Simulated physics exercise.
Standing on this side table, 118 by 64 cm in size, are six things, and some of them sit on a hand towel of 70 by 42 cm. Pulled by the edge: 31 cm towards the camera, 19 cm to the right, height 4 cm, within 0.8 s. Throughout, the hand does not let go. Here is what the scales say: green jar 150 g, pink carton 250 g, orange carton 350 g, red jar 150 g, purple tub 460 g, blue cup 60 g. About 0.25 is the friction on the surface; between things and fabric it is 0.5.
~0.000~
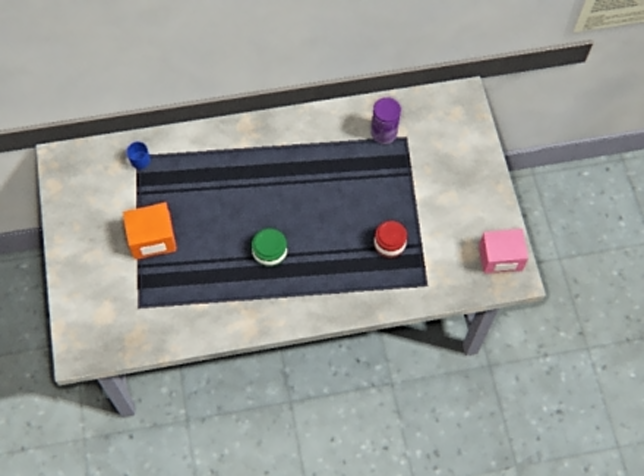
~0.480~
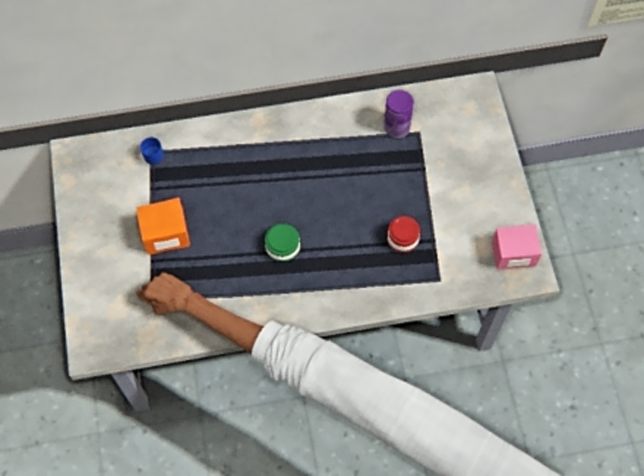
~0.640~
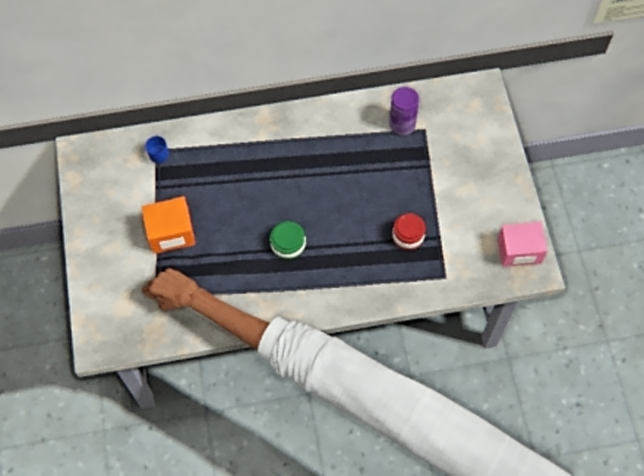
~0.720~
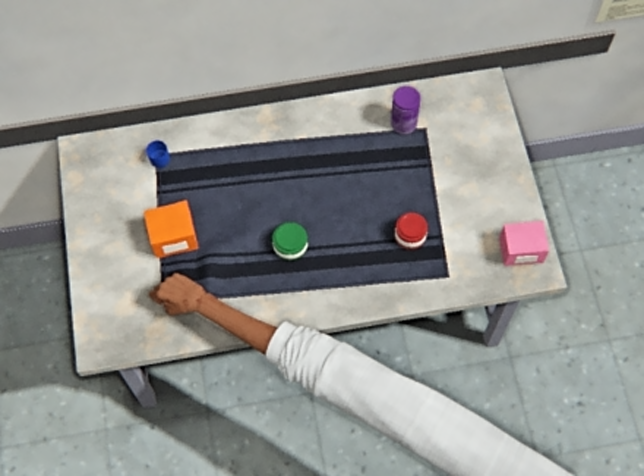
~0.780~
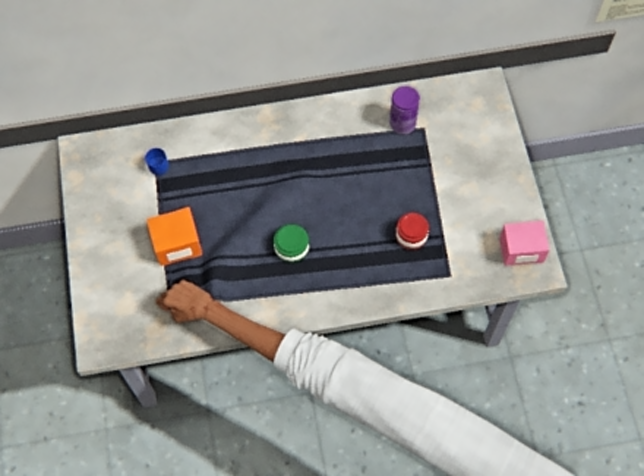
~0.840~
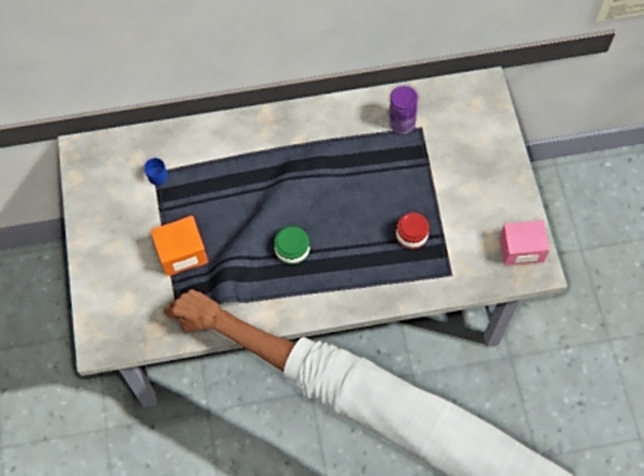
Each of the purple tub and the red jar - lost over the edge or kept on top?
Purple tub: Kept on top; red jar: Kept on top.
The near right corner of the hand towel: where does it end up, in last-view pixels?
That corner comes to rest close to (477, 259) in the last view.
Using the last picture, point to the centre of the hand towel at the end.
I'd say it sits around (311, 262) in the last picture.
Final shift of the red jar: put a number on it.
For the red jar, it's 2 cm.
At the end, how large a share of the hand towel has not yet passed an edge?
Share within the edges: Approx. 85 %.
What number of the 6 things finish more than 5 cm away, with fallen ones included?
The count is 3.
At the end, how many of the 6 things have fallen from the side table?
In total, 1 of the things.
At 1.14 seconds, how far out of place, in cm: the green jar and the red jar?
Green jar: 10 cm; red jar: 2 cm.
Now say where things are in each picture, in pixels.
In the first picture, shows, purple tub (387, 109); red jar (392, 233); hand towel corners (138, 309) (407, 137) (428, 287).
In the second picture, shows, purple tub (400, 102); hand towel corners (420, 132) (441, 282); grip (150, 301).
In the third picture, shows, hand towel corners (426, 129) (447, 279); grip (155, 297).
In the fourth picture, shows, orange carton (169, 222); blue cup (157, 149); green jar (290, 236); hand towel corners (427, 128) (450, 278); grip (162, 302).
In the fifth picture, shows, orange carton (172, 230); blue cup (156, 157); green jar (291, 238); hand towel corners (425, 128) (452, 277); grip (169, 309).
In the sixth picture, shows, purple tub (405, 98); red jar (414, 225); hand towel corners (422, 127) (453, 276); grip (177, 318).
At 1.0 s, 100 % of the hand towel is still over the top; purple tub 2 cm off its start, blue cup 17 cm off its start, orange carton 16 cm off its start.
At 1.1 s, 95 % of the hand towel is still over the top; purple tub 3 cm off its start, red jar 2 cm off its start, blue cup 27 cm off its start.
At 1.3 s, 85 % of the hand towel is still over the top; purple tub 4 cm off its start at (391, 100), red jar 2 cm off its start at (421, 228), blue cup 36 cm off its start at (159, 273).
At 1.4 s, 85 % of the hand towel is still over the top; purple tub 5 cm off its start, red jar 3 cm off its start, blue cup 40 cm off its start.
At 3.0 s, 85 % of the hand towel is still over the top; purple tub 5 cm off its start at (388, 101), red jar 3 cm off its start at (424, 227), orange carton over the edge, blue cup 44 cm off its start at (180, 304).
